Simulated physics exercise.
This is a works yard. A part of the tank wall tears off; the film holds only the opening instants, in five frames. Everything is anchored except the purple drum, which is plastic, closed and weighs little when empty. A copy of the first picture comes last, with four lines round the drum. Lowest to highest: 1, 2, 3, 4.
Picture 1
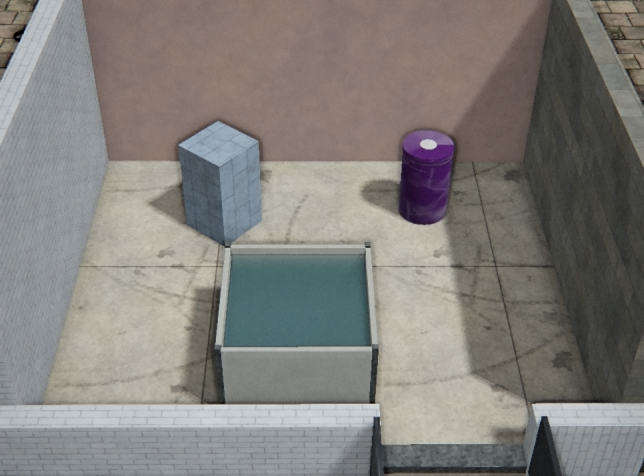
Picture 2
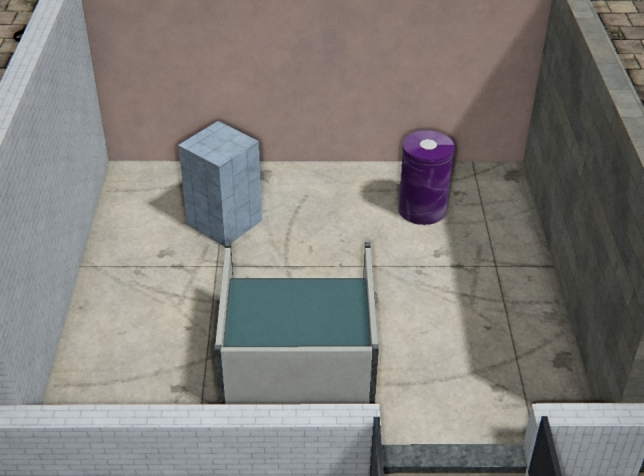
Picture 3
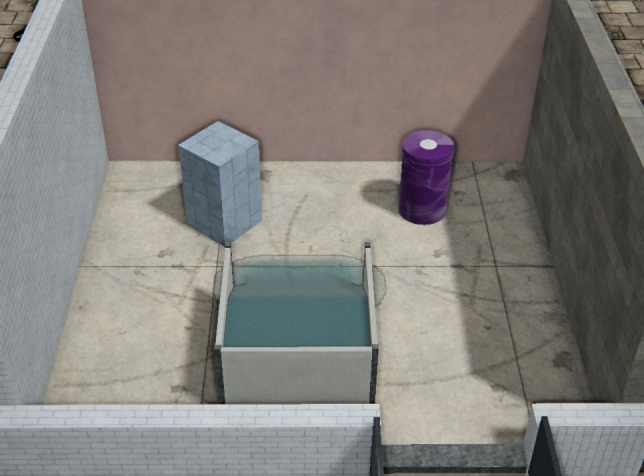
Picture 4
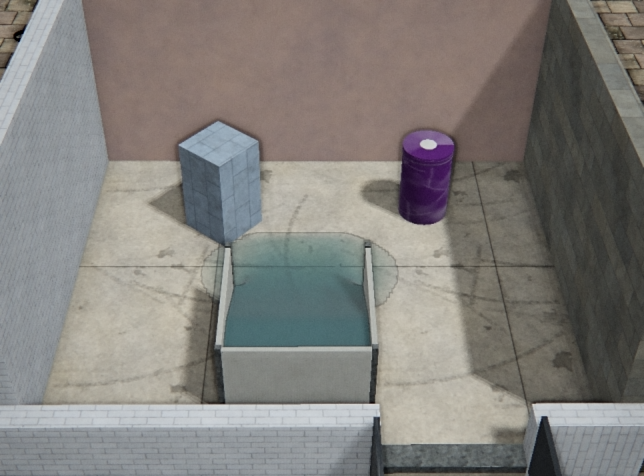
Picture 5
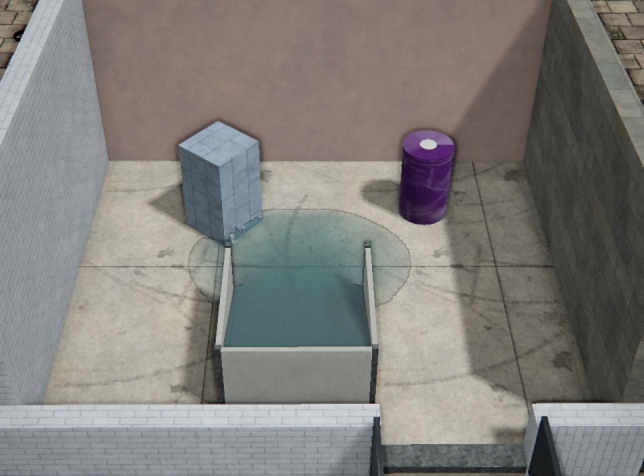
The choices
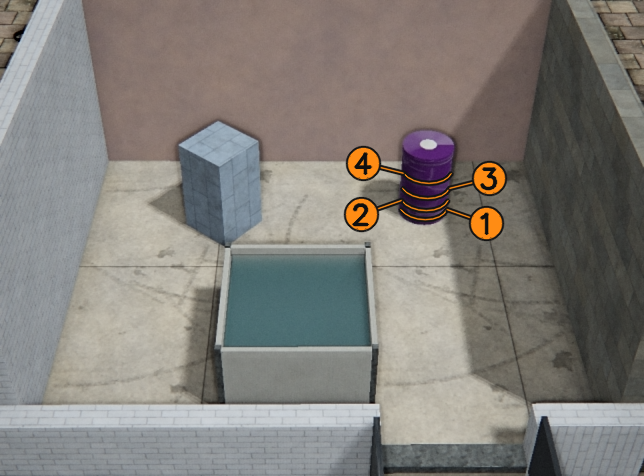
Walled works yard with a tiled block and purple drum, a tank's back side opening and water spreading across the floor behind.
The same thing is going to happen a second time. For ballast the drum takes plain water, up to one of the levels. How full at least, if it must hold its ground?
Take 2.
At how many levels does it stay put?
Three of the four.
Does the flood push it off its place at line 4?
No, not at all.
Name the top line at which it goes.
1.
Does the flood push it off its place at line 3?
No.
On the marked copy, 1 at (425, 219); 2 at (426, 210); 3 at (427, 198); 4 at (429, 183); from the bottom up 1, 2, 3, 4.
With 1, it is pushed about 4 times its own width away.
With 2, it does not move.
With 3, it does not move.
With 4, it does not move.
